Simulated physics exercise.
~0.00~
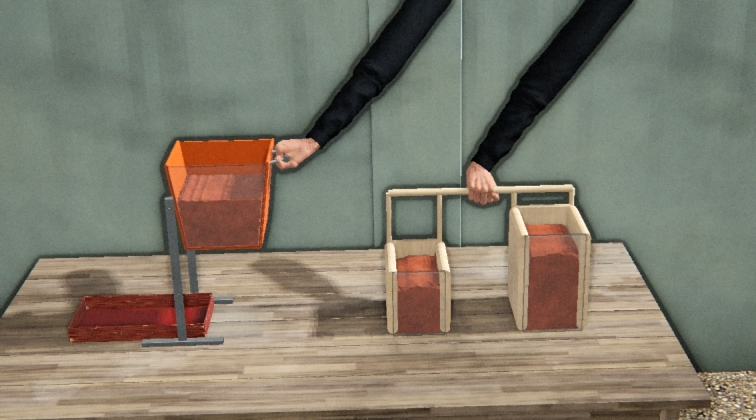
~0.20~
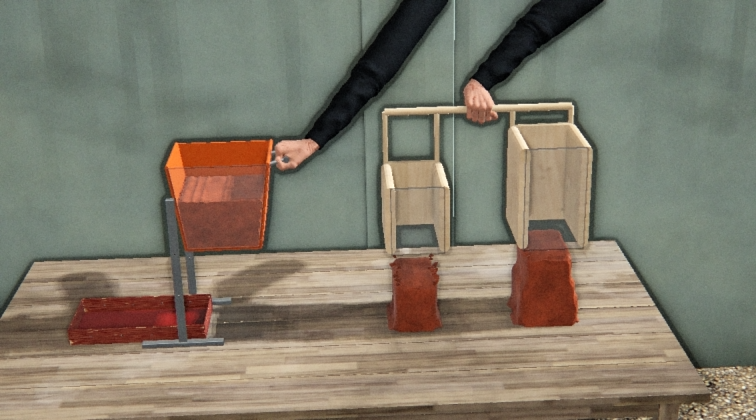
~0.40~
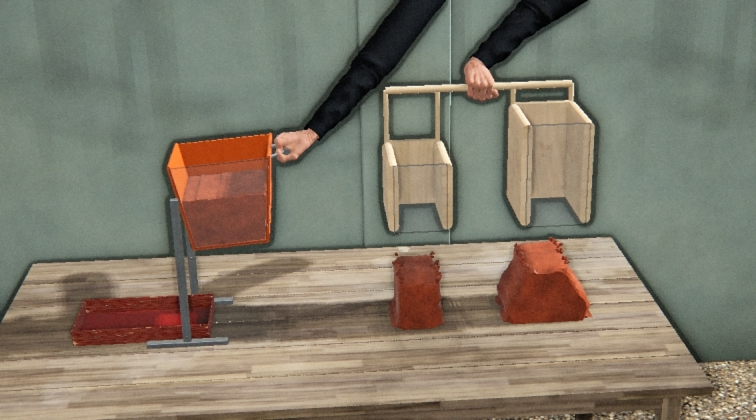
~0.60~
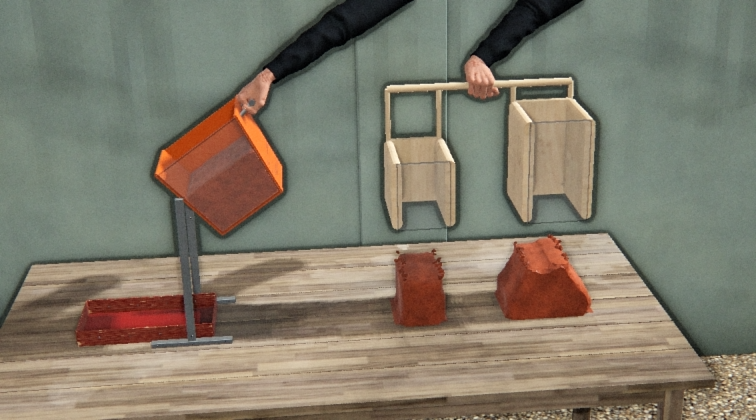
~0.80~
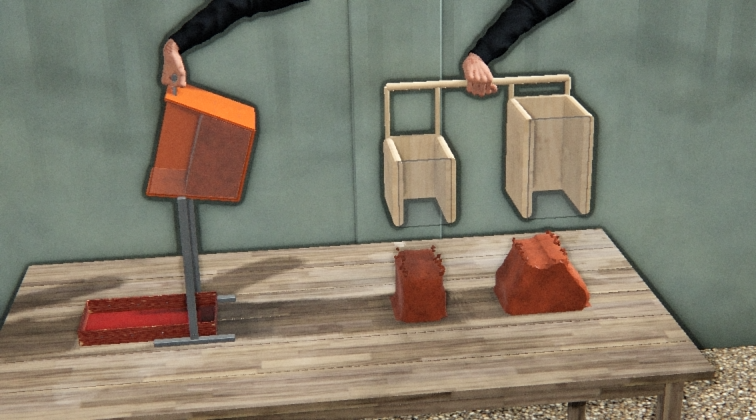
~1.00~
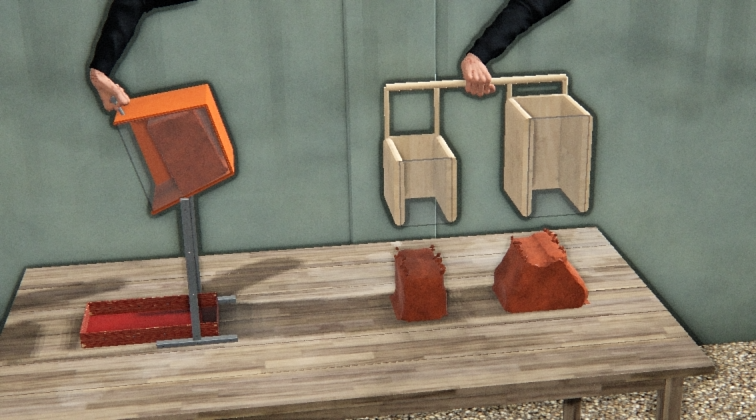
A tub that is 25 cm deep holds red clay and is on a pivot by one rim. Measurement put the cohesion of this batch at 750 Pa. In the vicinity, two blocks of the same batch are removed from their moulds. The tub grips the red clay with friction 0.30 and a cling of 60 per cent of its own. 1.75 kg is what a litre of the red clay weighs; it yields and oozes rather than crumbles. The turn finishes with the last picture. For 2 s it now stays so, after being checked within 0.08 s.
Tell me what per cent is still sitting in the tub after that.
Roughly 0 % is still there.
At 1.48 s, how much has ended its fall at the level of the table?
About 55 per cent.
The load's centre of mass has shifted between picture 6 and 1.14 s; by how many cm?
Something like 9 cm, give or take.
After 1.14 s, the tub is at 106 degrees and holds 96 %.
After 1.31 s, the tub is at 106 degrees and holds 34 %.
After 1.48 s, the tub is at 106 degrees and holds 20 %.
After 1.65 s, the tub is at 106 degrees and holds 0 %.
After 3.00 s, at the end, the tub is at 106 degrees and holds 0 %.
